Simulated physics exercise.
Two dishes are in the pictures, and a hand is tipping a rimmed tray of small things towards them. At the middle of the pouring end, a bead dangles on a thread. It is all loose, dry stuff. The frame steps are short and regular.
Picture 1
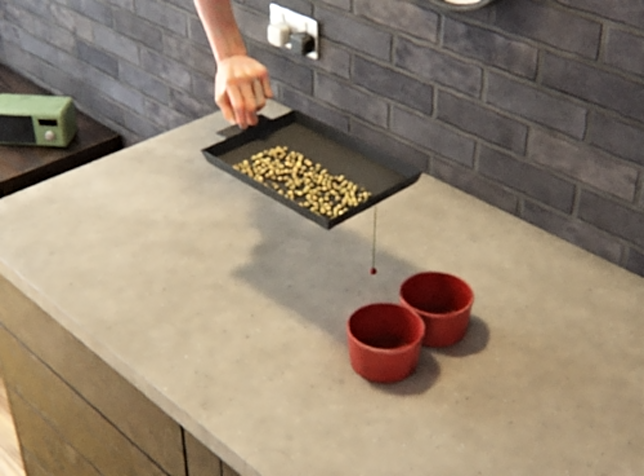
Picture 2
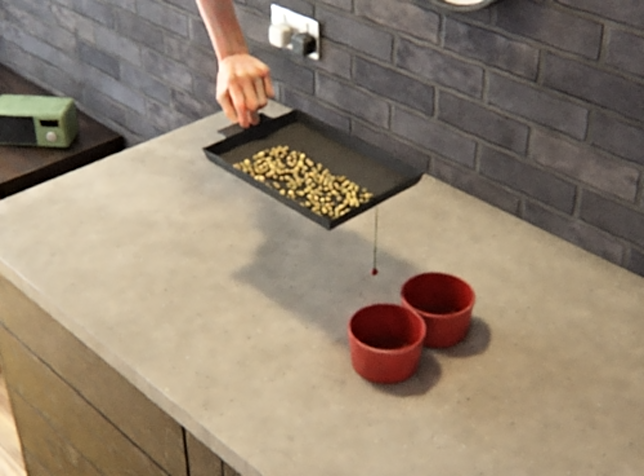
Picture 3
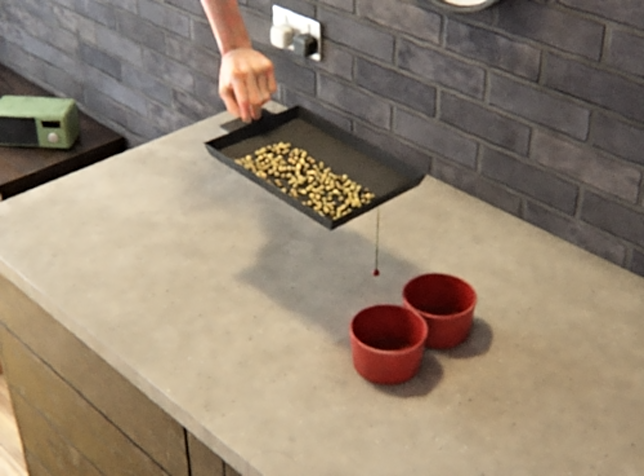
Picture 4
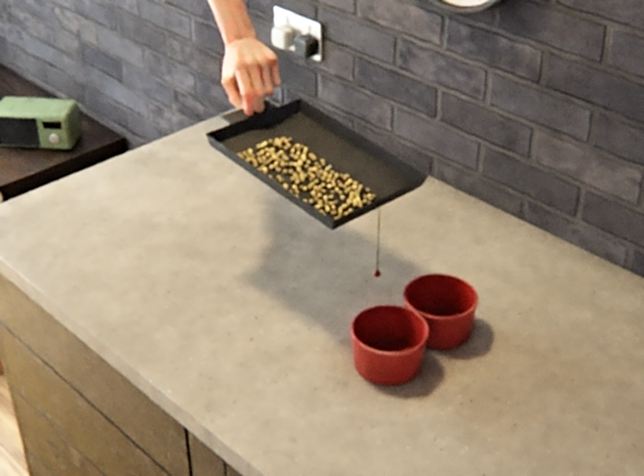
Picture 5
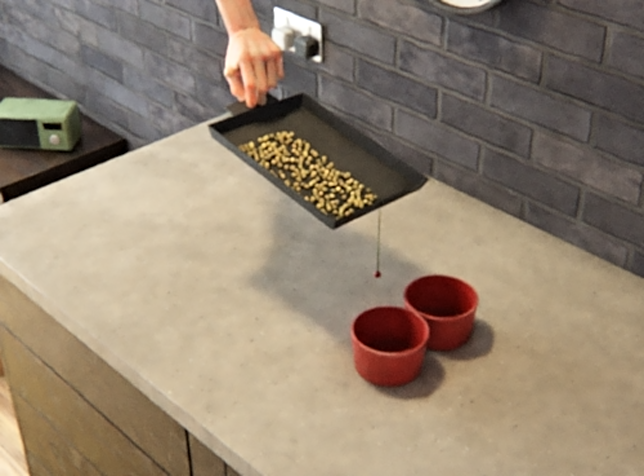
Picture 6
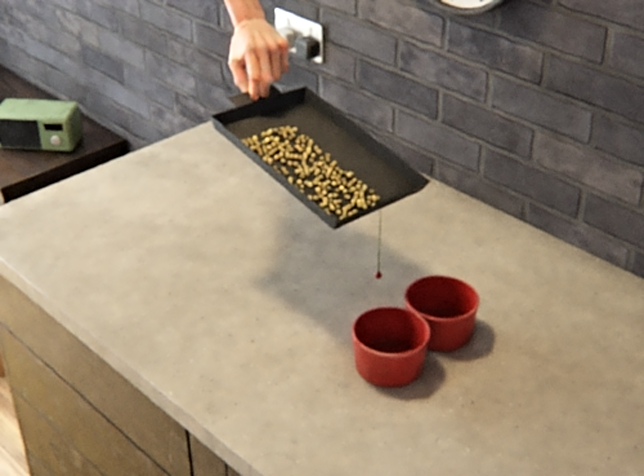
A hand gradually raising the back of a black tray of yellowish beans, a bead dangling near two red dishes below.
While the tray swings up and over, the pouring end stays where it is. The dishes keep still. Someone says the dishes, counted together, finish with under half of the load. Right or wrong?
Right.
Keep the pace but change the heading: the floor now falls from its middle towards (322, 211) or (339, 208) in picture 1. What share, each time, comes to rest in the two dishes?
Lab note: Case 1 near 0 %, case 2 near 10 %.
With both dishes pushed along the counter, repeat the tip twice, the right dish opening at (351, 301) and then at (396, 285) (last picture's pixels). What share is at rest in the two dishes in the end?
The first try gives 0 per cent, the second 40 per cent.
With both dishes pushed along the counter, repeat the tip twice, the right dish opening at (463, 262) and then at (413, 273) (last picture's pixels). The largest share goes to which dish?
Well, the first go goes to the leftmost dish, and the second to the rightmost dish.
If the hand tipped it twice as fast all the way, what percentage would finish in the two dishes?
About 20 per cent.
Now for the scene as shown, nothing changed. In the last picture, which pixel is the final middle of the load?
Roughly at (431, 302), give or take.
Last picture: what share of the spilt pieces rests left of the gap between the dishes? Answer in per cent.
30 %, near enough.
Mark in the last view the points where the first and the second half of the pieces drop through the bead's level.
Earlier portion about (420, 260); later portion about (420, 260).
Shortly afterwards, tray tipped steeply; all but a few on the tray; only a few in the right dish; only a few outside both; only a few in the air.
Next, tray tipped right over; near a quarter on the tray; a little in the right dish; near a third outside both; near a third in the air.
Some moments later, tray tipped past a quarter turn; near a quarter in the right dish; the bulk outside both.
In the end, tray tipped past a quarter turn; none at all in the left dish; near a quarter in the right dish; the bulk outside both.
